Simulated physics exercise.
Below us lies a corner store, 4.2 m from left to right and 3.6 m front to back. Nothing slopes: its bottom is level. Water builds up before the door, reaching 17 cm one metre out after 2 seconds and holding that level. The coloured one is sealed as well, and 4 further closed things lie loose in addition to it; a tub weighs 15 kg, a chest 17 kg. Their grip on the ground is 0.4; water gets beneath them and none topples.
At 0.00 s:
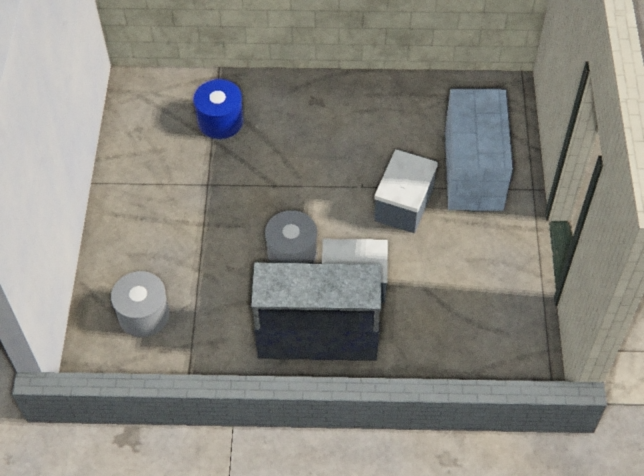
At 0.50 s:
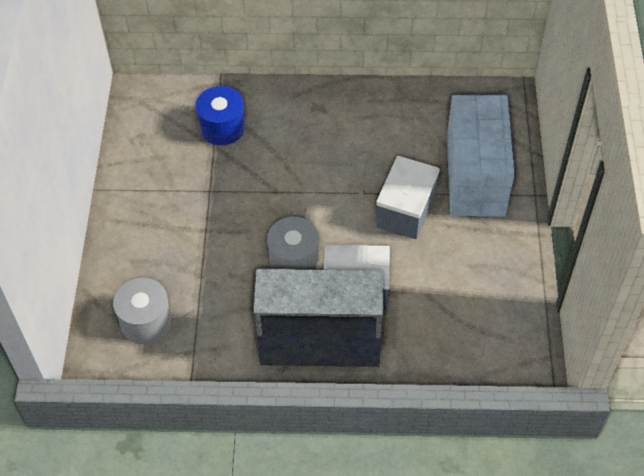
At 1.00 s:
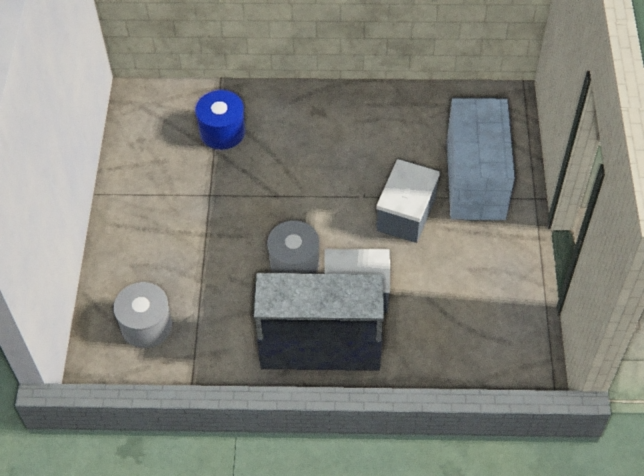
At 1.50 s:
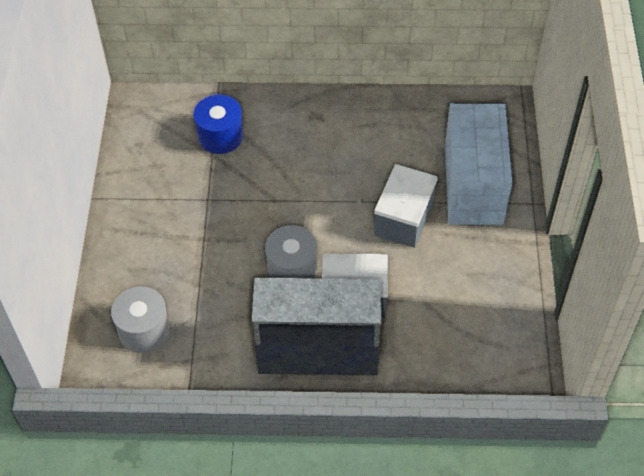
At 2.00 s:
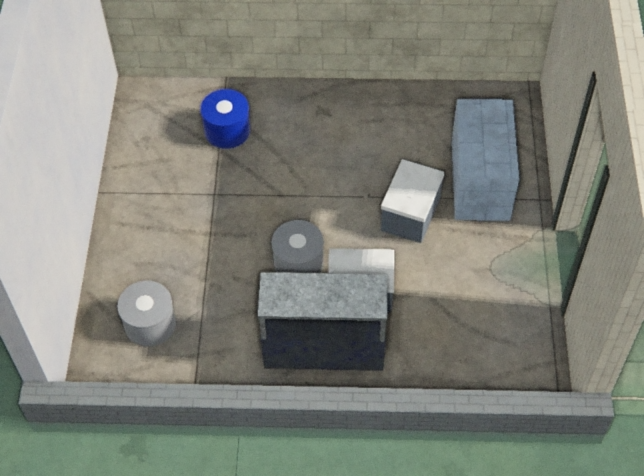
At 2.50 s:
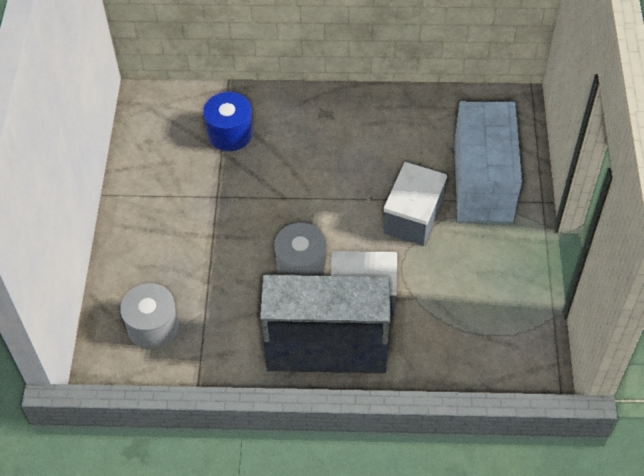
Greenish water covered the ground outside the walled store, then came in through the doorway on the right and spread in a small patch across the floor, while the blue tub and everything else stayed put.
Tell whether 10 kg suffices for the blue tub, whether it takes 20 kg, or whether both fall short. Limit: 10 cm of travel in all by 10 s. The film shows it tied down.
I reckon the answer is the lighter of the two.
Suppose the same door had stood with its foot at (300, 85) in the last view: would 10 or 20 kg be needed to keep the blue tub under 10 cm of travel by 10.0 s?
There just the heavier succeeds.
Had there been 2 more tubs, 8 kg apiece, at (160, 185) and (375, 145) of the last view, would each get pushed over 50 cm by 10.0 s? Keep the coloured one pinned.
First stays inside, then stays inside.
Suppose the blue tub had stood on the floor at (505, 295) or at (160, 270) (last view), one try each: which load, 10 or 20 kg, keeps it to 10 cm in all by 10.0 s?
The first time both options come up short; the second time the lesser option suffices.
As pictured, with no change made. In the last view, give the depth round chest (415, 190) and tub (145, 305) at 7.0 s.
Depth approx. 3 cm / 1 cm.
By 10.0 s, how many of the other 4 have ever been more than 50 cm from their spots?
Count: 1.
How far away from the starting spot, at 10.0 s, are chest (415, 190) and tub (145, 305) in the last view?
They sit 30 cm and 0 cm away, in the order given.
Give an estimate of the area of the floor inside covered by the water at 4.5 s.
Roughly 7.5 m2 of it is wet.
After 3.5 s the blue tub would be 0 cm from its start with 10 kg and 0 cm from its start with 20 kg; 0 cm of water round it then.
After 4.5 s the blue tub would be 0 cm from its start with 10 kg and 0 cm from its start with 20 kg; 0 cm of water round it then.
After 7.0 s the blue tub would be 0 cm from its start with 10 kg and 0 cm from its start with 20 kg; 2 cm of water round it then.
After 10.0 s the blue tub would be 0 cm from its start with 10 kg and 0 cm from its start with 20 kg; 4 cm of water round it then.
